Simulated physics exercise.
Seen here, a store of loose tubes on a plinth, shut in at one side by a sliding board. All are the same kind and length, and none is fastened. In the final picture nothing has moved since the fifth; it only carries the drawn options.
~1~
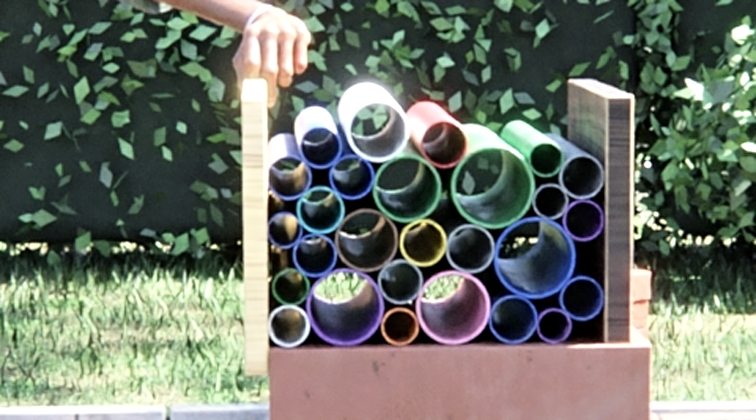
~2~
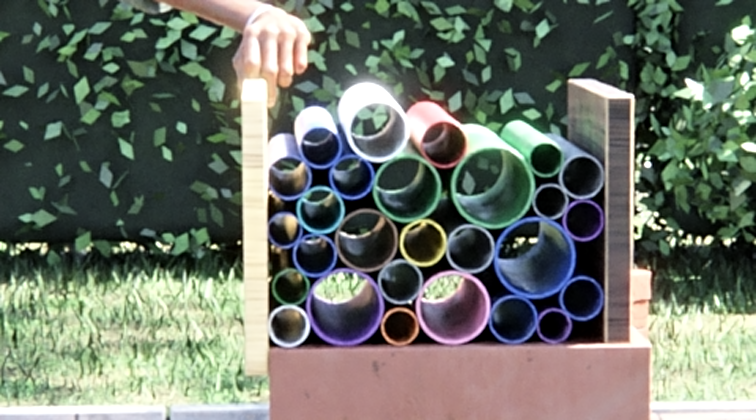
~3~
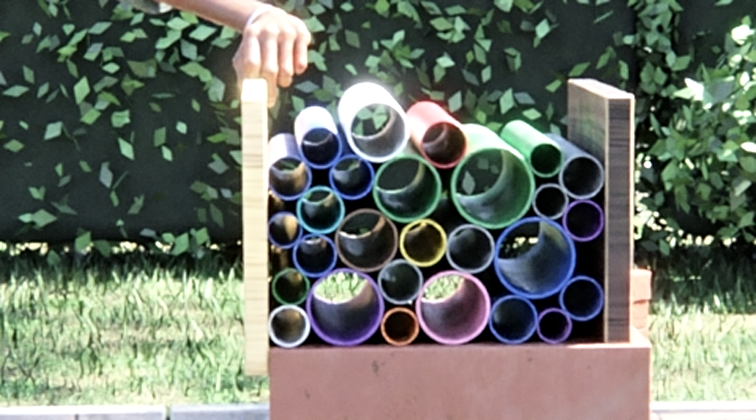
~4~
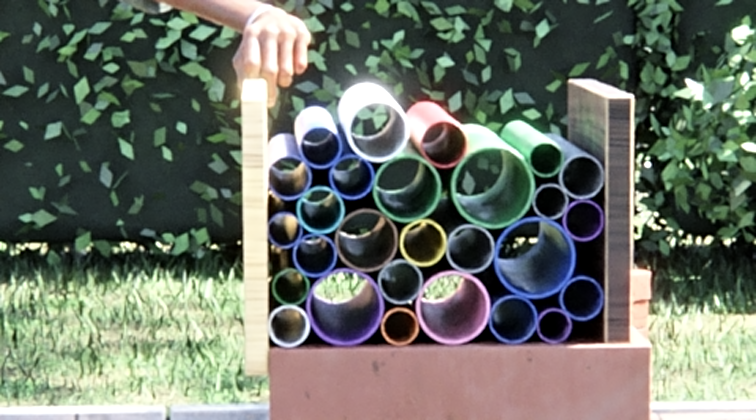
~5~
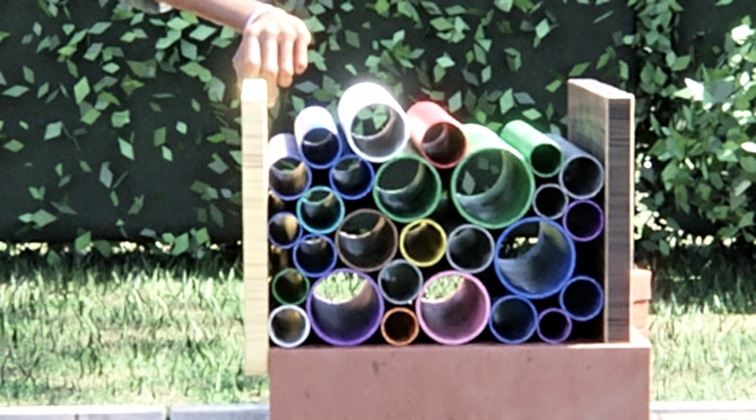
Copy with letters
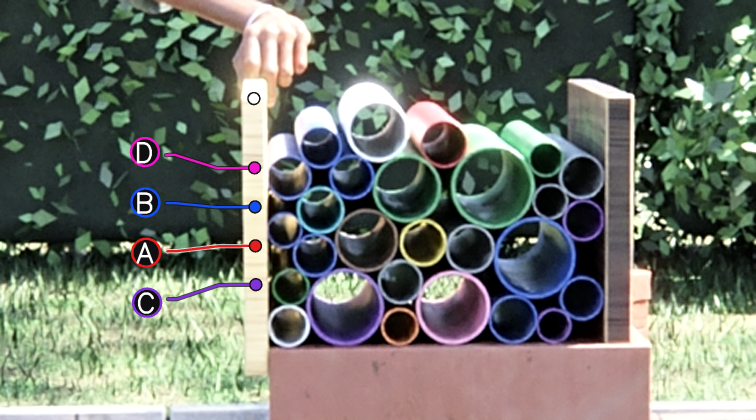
The clip opens on a stack of loose, open-ended tubes in many colours and widths, sitting on a reddish plinth between two upright boards. A hand rests on top of the left board. Nothing visibly moves from start to end, with the hand, boards and tubes all keeping their places.
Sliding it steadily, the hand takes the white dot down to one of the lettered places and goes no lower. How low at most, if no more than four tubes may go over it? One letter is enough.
The lowest mark that will do is A.
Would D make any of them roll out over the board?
No, at D.
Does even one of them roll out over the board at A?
Yes, at A.
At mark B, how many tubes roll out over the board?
The count is none.
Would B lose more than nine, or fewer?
At B, fewer than nine.
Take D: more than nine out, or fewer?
At D, fewer than nine.
On the marked copy, A at (255, 246); B at (255, 207); C at (256, 284); D at (255, 168); the white dot at (254, 98).
Following A. Soon after the start, top of the board (267, 166).
Later, top of the board (267, 244).
In the end, top of the board (267, 245), two out over the board.
As for the rest, B none out over the board; C more than four out over the board; D none out over the board.
